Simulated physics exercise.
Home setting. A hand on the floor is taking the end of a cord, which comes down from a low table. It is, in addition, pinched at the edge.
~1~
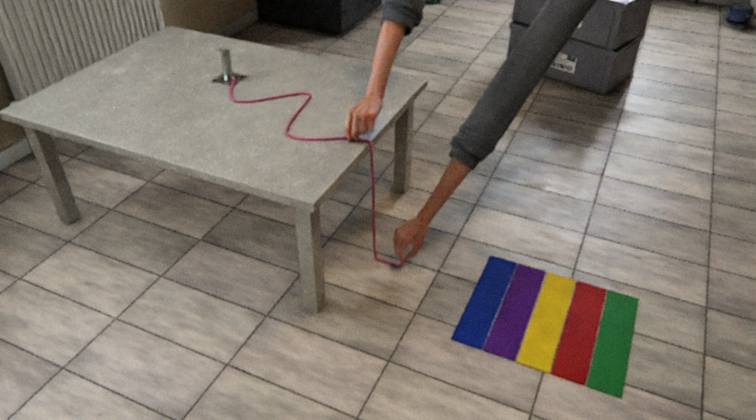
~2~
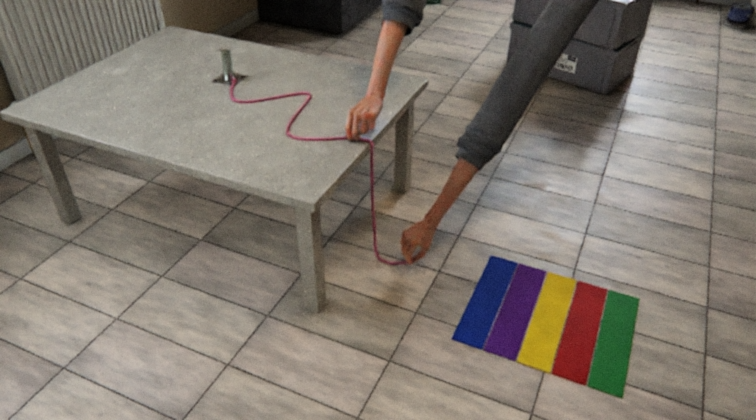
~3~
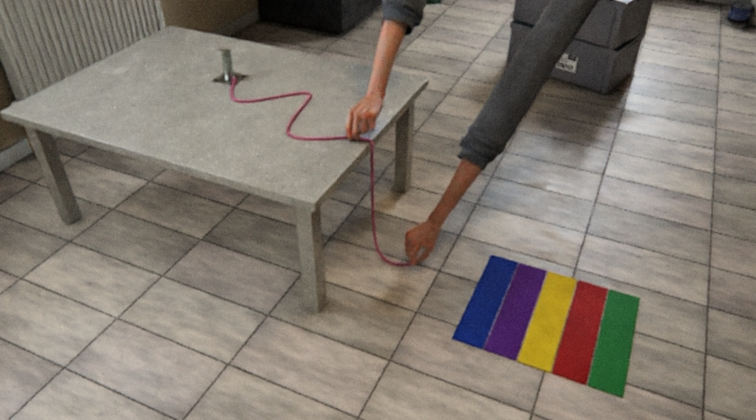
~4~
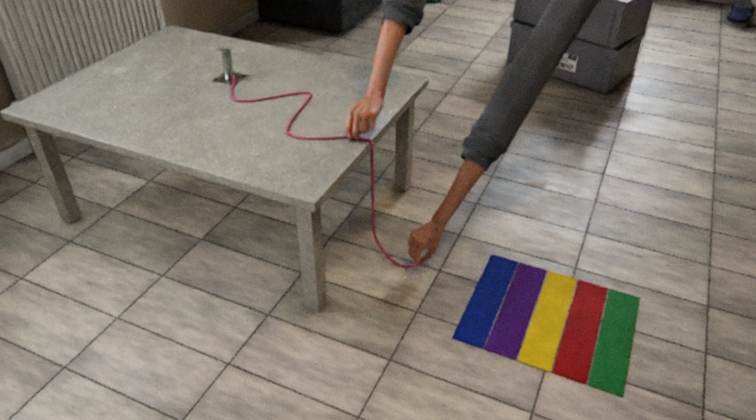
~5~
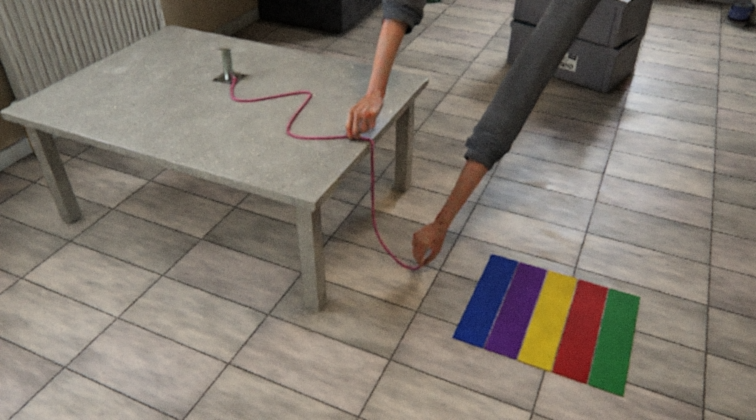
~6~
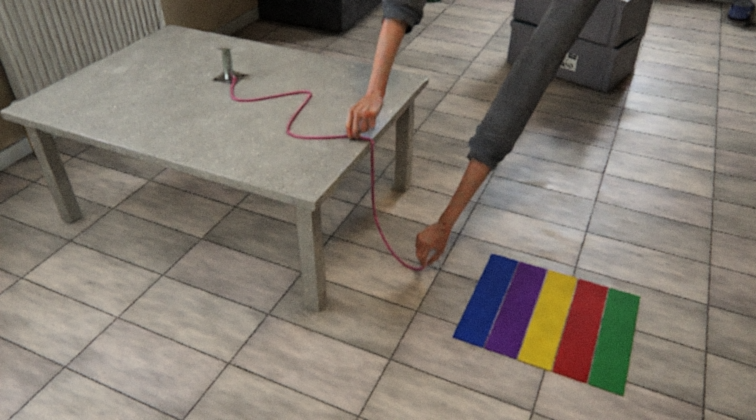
A hand near the floor moves the end of a red cord slightly right.
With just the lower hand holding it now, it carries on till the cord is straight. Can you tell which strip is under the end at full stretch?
Yes, the green one.
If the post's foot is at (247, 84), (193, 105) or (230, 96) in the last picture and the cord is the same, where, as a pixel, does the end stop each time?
First (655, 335), then (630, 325), and last (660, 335).
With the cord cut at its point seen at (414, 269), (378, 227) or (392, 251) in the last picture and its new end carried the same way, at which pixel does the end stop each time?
Near (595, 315), (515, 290) and (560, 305).
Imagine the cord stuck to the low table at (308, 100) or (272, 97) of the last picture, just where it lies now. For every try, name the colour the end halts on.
Try by try: Yellow; red.
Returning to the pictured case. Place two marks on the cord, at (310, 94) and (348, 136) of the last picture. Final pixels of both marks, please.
End positions: About (327, 115) and about (445, 186).
Early on, end near (561, 305); over yellow.
Midway, end near (599, 317); over red.
At the end of the slack, end near (621, 323); over green. The green one.
